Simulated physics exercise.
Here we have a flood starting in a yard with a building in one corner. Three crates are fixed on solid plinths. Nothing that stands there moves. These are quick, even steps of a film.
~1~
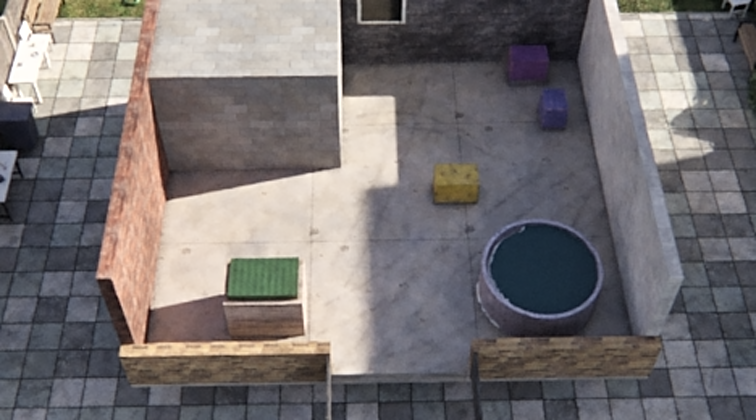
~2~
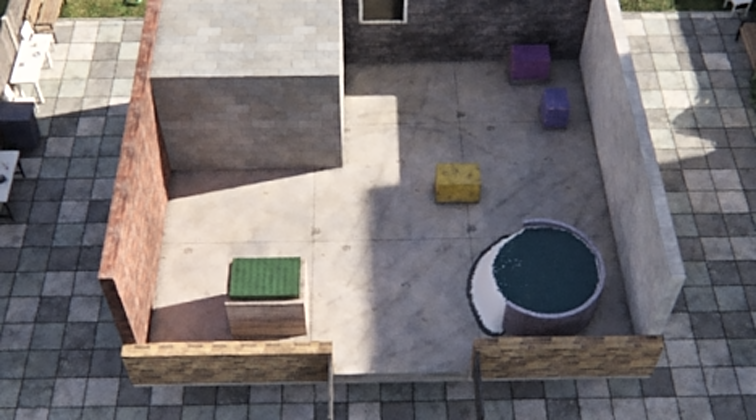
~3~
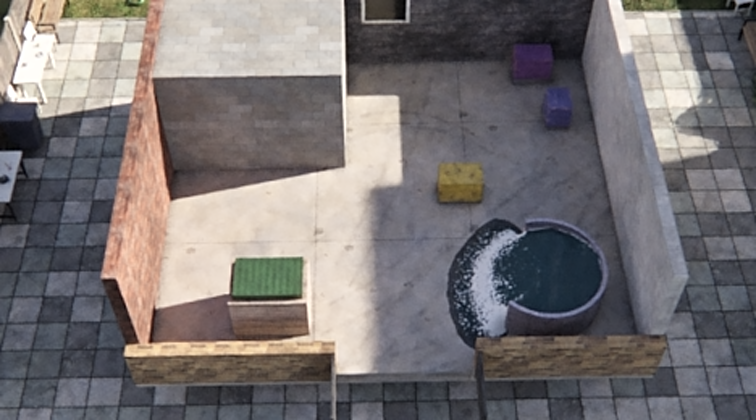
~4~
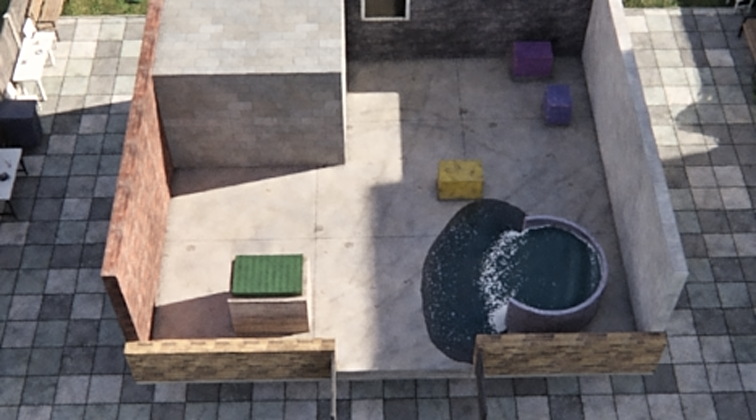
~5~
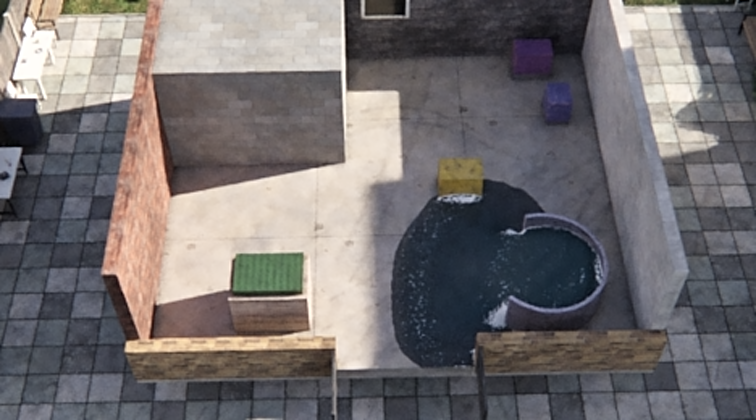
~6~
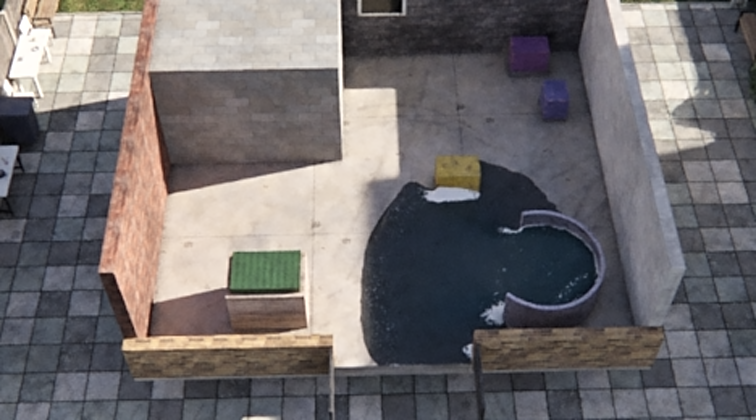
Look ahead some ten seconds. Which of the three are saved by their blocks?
The yellow crate gets wet; the blue crate stays dry; the purple crate stays dry.
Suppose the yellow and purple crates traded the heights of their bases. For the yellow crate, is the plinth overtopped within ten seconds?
My reading: The yellow crate takes water.
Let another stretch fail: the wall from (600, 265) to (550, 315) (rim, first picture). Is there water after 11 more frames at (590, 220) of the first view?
Answer: Under water.
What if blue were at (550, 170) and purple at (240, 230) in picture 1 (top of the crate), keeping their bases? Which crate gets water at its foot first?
First comes the yellow one.
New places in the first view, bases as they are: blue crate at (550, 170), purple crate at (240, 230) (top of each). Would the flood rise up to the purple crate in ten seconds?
One by one: Purple is soaked.
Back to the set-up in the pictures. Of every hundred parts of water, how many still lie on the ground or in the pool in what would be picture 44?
Some 86 per cent.
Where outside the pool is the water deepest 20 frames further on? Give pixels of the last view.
Near (198, 176).
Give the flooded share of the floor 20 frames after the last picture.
Some 60 per cent.
A moment on, water covers 40 % of the floor; the yellow crate water round its plinth, the blue crate not reached, the purple crate not reached.
Next, water covers 55 % of the floor; the yellow crate water round its plinth, the blue crate not reached, the purple crate not reached.
Then, water covers 60 % of the floor; the yellow crate water round its plinth, the blue crate water round its plinth, the purple crate water round its plinth.
Later, water covers 60 % of the floor; the yellow crate water round its plinth, the blue crate water round its plinth, the purple crate water round its plinth.
In the end, water covers 75 % of the floor; the yellow crate was topped, the blue crate stayed above the water, the purple crate stayed above the water.
